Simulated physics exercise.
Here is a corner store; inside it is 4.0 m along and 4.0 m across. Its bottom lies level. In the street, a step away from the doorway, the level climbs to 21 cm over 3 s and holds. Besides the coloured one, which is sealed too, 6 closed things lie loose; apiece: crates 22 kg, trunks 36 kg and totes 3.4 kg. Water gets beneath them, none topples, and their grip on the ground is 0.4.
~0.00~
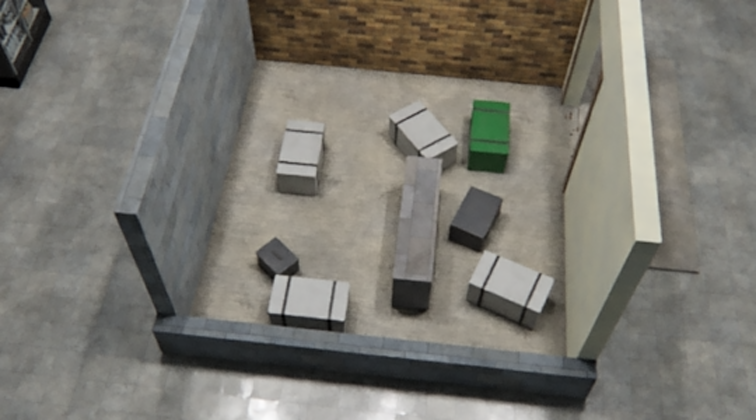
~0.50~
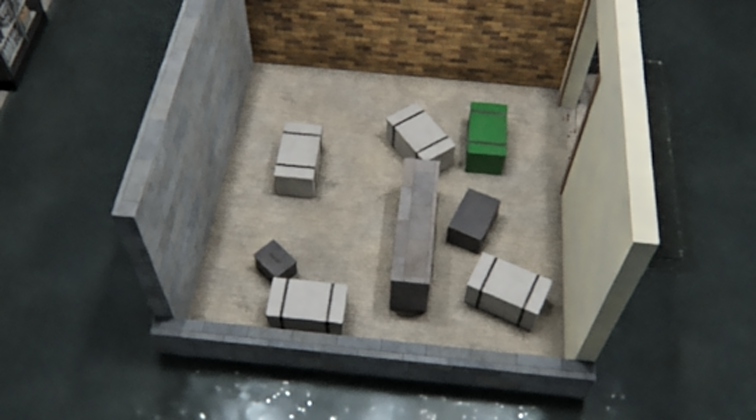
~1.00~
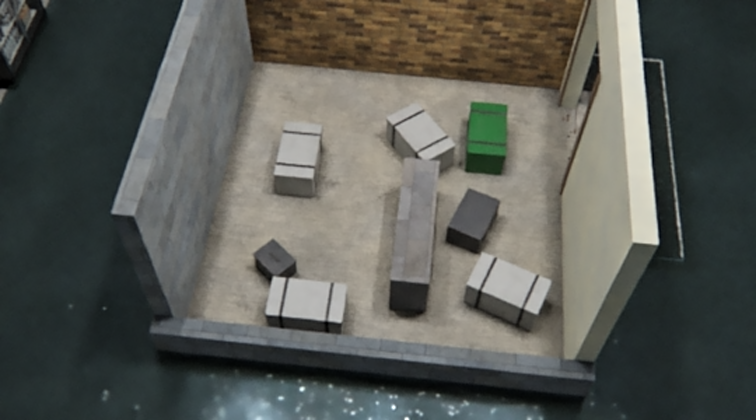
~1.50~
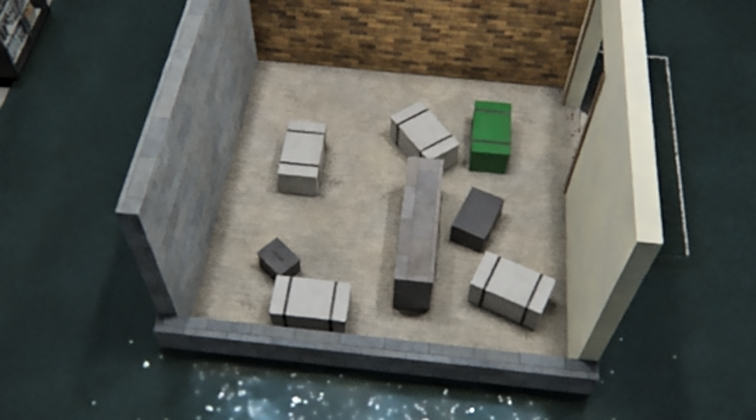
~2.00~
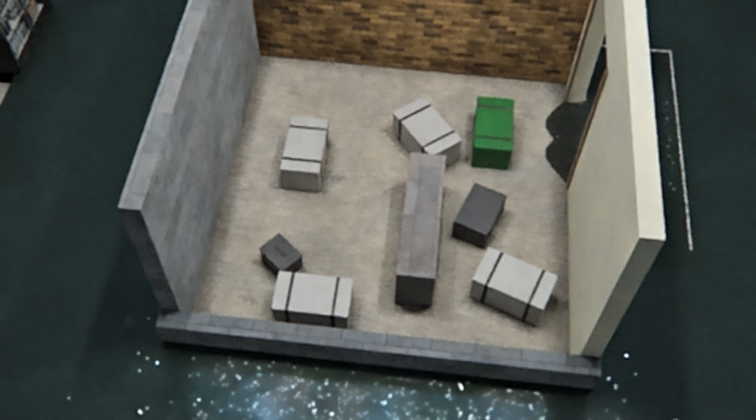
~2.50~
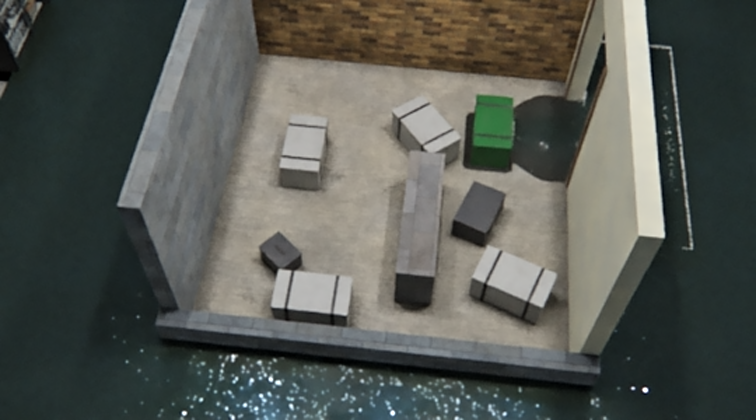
A walled room holds still boxes as dark water enters on the right, reaching the green trunk.
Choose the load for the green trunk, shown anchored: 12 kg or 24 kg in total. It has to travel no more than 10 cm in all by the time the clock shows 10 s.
Verdict: Neither weight holds it.
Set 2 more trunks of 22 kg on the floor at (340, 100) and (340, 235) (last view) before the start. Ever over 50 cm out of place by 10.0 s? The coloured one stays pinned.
In that order: Over, under.
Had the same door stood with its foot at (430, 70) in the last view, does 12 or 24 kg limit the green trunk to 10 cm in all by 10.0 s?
Then neither weight holds it.
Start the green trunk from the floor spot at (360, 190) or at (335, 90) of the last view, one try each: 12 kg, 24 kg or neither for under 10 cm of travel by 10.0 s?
In that order: Neither holds; neither holds.
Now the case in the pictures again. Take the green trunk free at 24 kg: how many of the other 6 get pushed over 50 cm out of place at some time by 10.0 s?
3 of them.
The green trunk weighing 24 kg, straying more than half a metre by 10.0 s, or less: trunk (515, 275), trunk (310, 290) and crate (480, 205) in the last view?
In turn: Under, under, less.
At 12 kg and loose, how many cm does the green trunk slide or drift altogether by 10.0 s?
Some 400 cm in all.
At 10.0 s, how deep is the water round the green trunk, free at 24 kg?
About 12 cm.
After 3.5 s the green trunk would be 39 cm from its start with 12 kg and 36 cm from its start with 24 kg; 4 cm of water round it then.
After 4.5 s the green trunk would be 50 cm from its start with 12 kg and 40 cm from its start with 24 kg; 8 cm of water round it then.
After 7.0 s the green trunk would be 240 cm from its start with 12 kg and 157 cm from its start with 24 kg; 9 cm of water round it then.
After 10.0 s the green trunk would be 290 cm from its start with 12 kg and 299 cm from its start with 24 kg; 12 cm of water round it then.
